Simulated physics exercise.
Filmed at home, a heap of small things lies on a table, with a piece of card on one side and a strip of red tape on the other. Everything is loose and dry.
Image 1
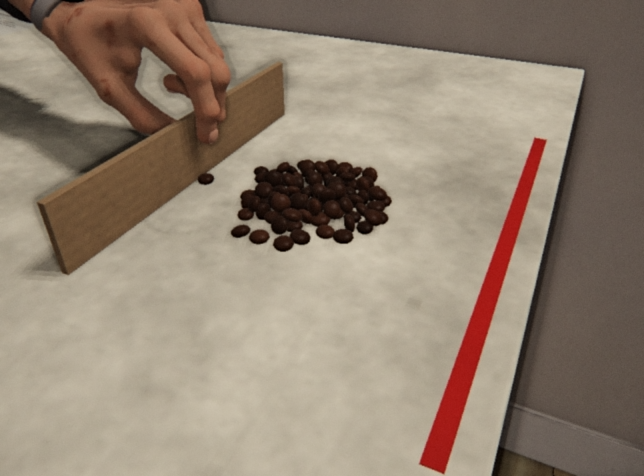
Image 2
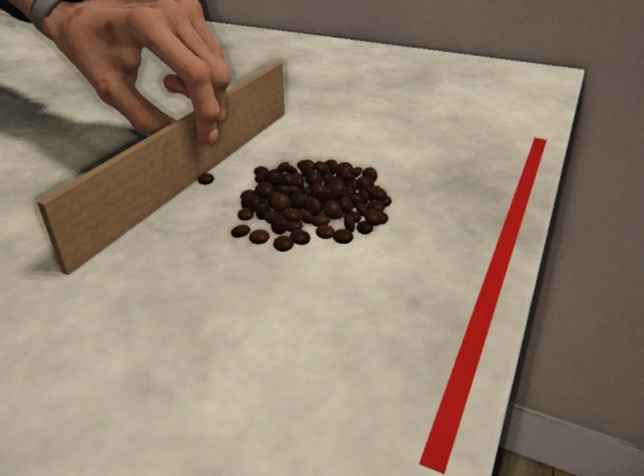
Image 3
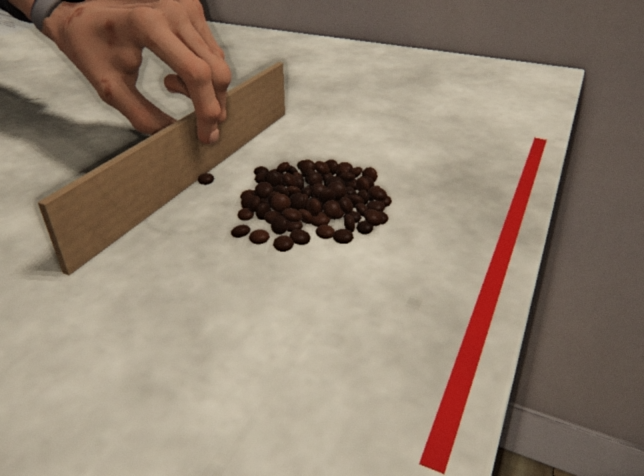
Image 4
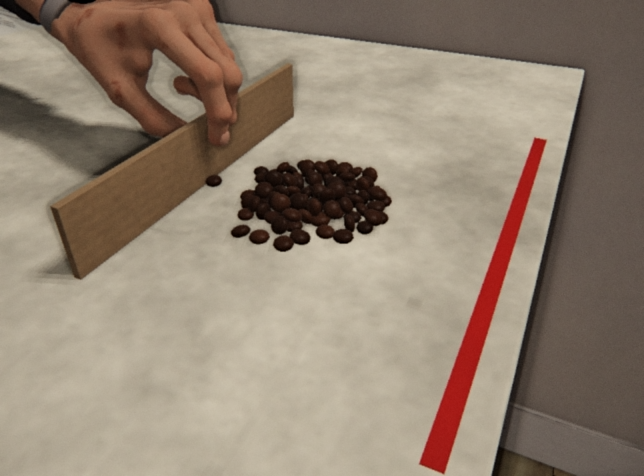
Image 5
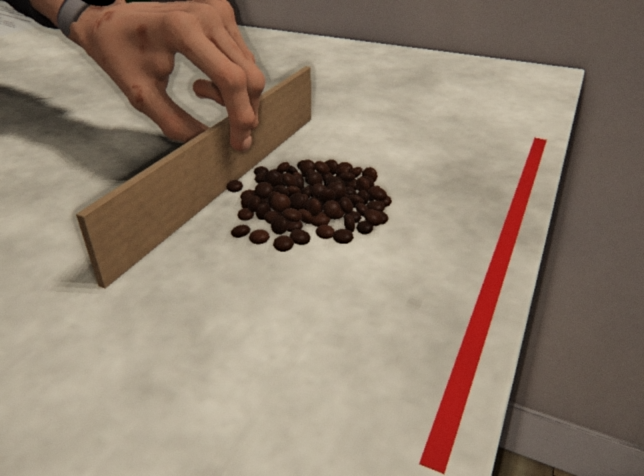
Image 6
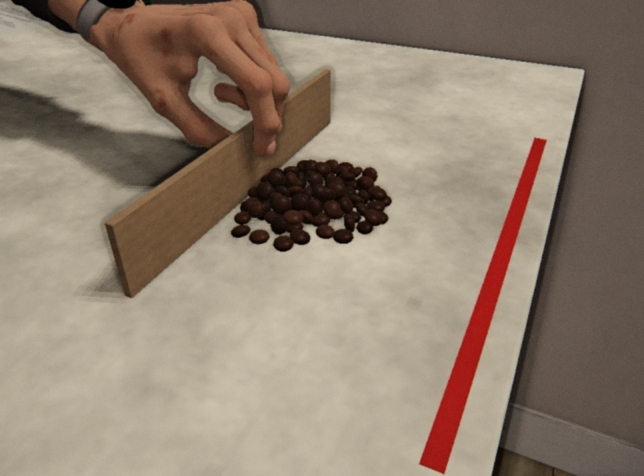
A hand holds a light brown, wood-coloured board upright on a pale, mottled tabletop beside a grey wall, seen from above at an angle by a still camera. A heap of small, glossy dark brown pieces lies to its right, with a red strip farther right near the table's edge. The board stays still at first, then slides right to the heap, pushing a stray piece along.
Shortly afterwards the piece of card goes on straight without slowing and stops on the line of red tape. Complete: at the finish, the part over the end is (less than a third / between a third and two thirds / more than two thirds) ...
At the finish, the part over the end is more than two thirds.
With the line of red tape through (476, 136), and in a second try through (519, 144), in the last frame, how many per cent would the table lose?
First try 10 per cent, second try 60 per cent.
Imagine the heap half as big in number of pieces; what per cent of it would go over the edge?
Count per hundred: Around 80.
Soon after the last picture, piece of card still moving, near (382, 154); heap all on the table, its front near (479, 261).
A little later, piece of card stopped at the red tape; heap about two thirds over the edge.
Later still, piece of card stopped at the red tape; heap most over the edge.
At rest, piece of card stopped at the red tape; heap most over the edge.
